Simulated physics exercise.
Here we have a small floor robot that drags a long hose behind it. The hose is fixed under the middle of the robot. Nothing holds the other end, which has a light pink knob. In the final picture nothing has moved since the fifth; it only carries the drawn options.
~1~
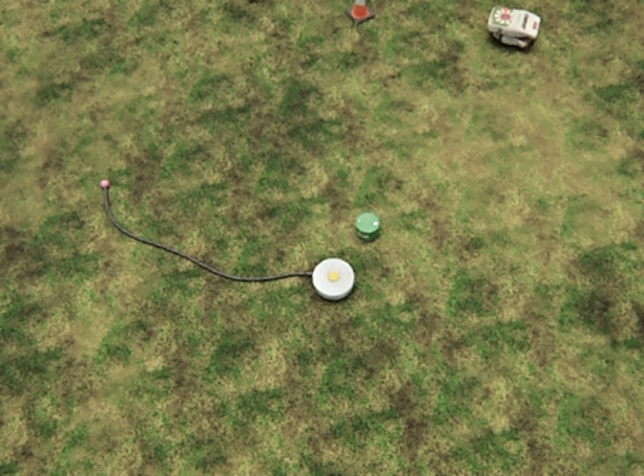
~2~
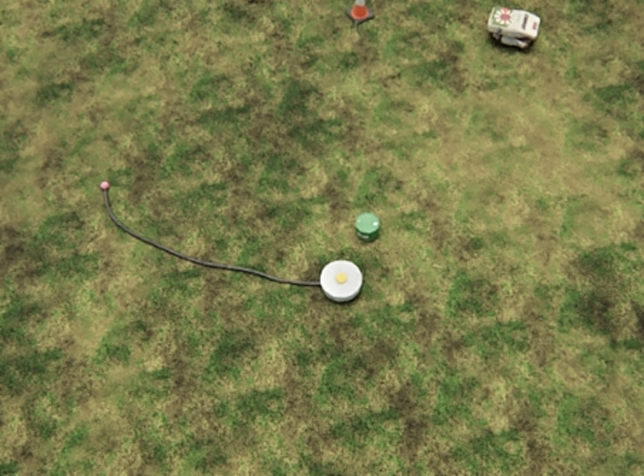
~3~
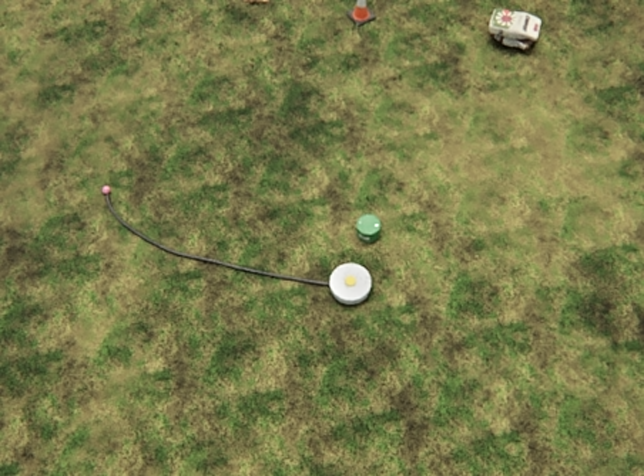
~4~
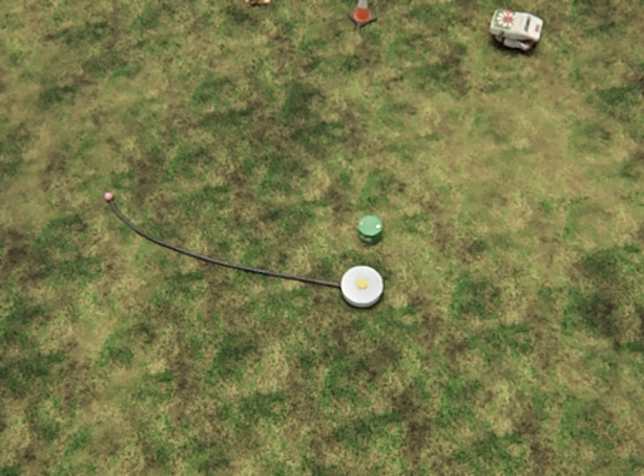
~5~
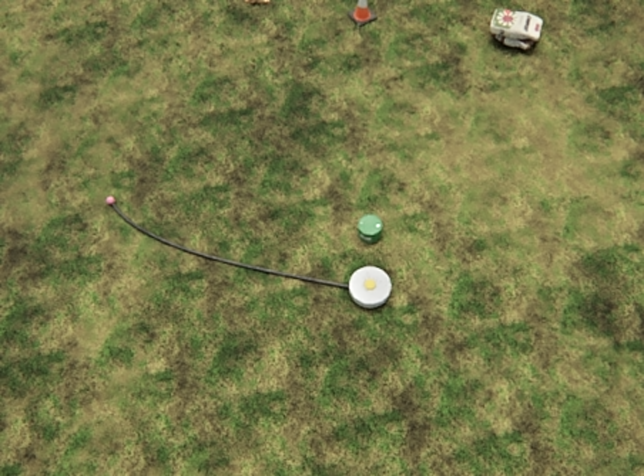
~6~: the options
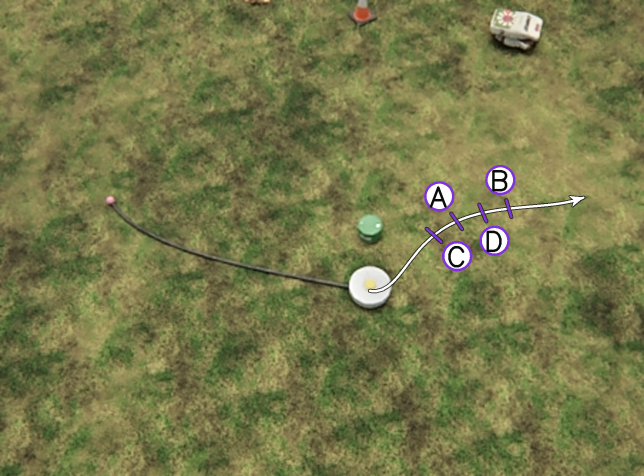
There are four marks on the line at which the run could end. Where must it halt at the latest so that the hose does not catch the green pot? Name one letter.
It can go as far as C.
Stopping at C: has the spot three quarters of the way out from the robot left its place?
Yes.
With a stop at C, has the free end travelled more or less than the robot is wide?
More.
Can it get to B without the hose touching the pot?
No.
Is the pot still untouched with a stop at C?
Yes.
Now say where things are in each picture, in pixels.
In the first picture, green pot (367, 227); robot (334, 280); free end (105, 184).
In the second picture, robot (341, 281); free end (105, 186); green pot (367, 227).
In the third picture, robot (351, 284); free end (106, 190); green pot (368, 229).
In the fourth picture, robot (362, 287); free end (109, 197); green pot (370, 230).
In the fifth picture, robot (370, 288); free end (111, 201); green pot (370, 229).
On the marked copy, A at (457, 221); B at (509, 209); C at (434, 235); D at (483, 213); the route from (370, 291) via (462, 219) to (583, 198).
With C. Early on, robot (398, 274), middle of the hose (248, 263), free end (124, 213).
Further on, robot (417, 250), middle of the hose (268, 261), free end (137, 221).
At the end, robot (435, 232), middle of the hose (288, 256), free end (152, 227); nothing has been touched.
As for the rest, A brings the hose against the pot; B brings the hose against the pot; D brings the hose against the pot.
